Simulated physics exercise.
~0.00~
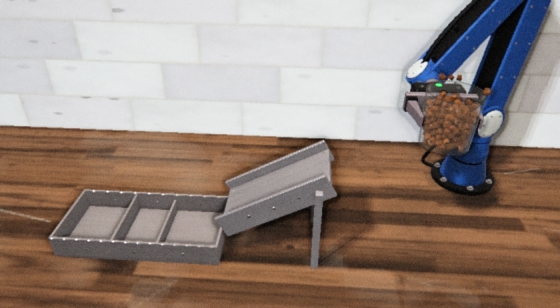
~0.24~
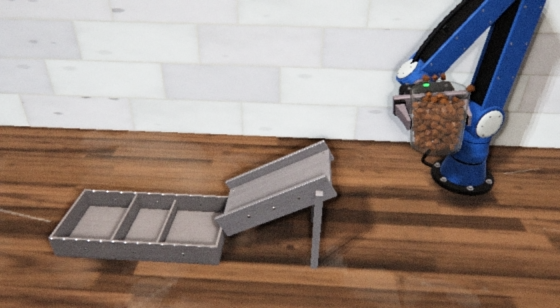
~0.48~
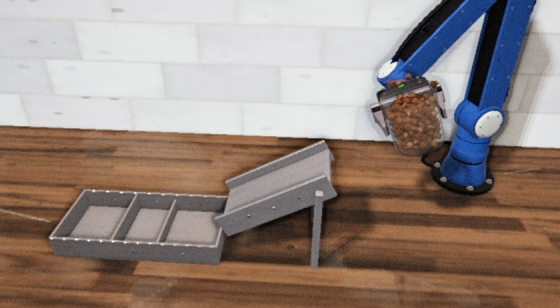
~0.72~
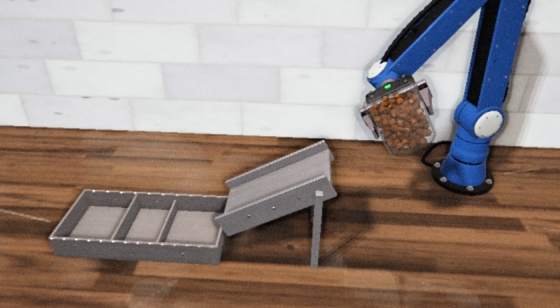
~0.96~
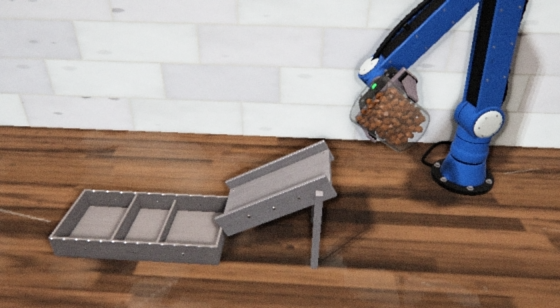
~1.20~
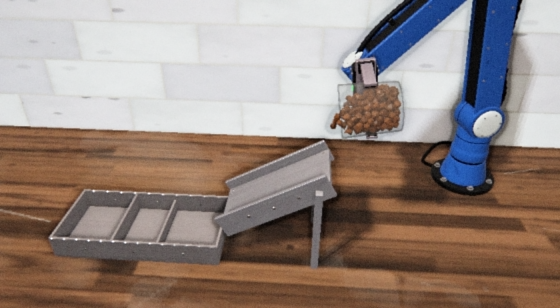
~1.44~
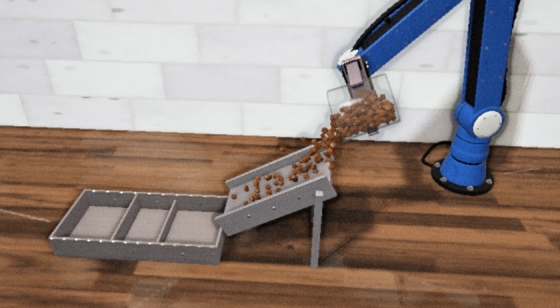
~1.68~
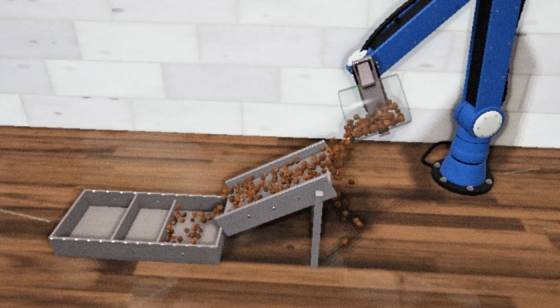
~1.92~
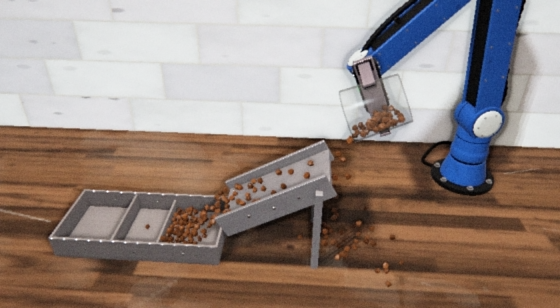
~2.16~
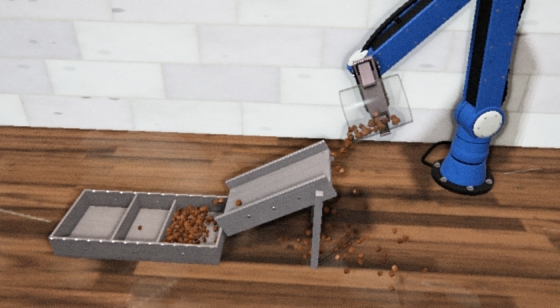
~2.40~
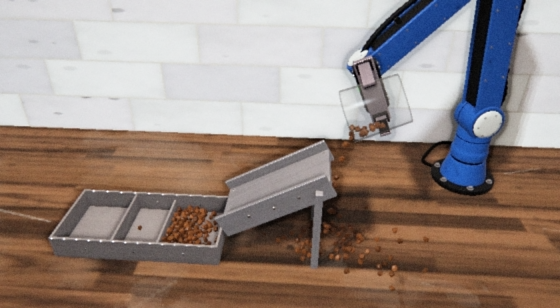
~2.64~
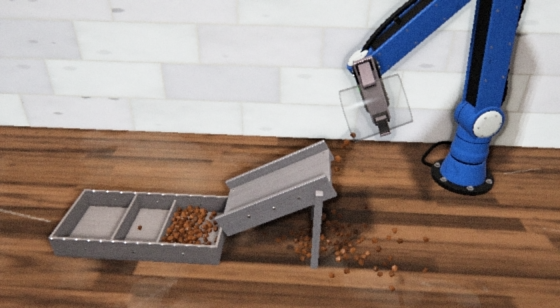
Blue robotic arm tipping a clear container of brown pellets onto a chute, part filling a tray's right compartment, many scattering on the table.
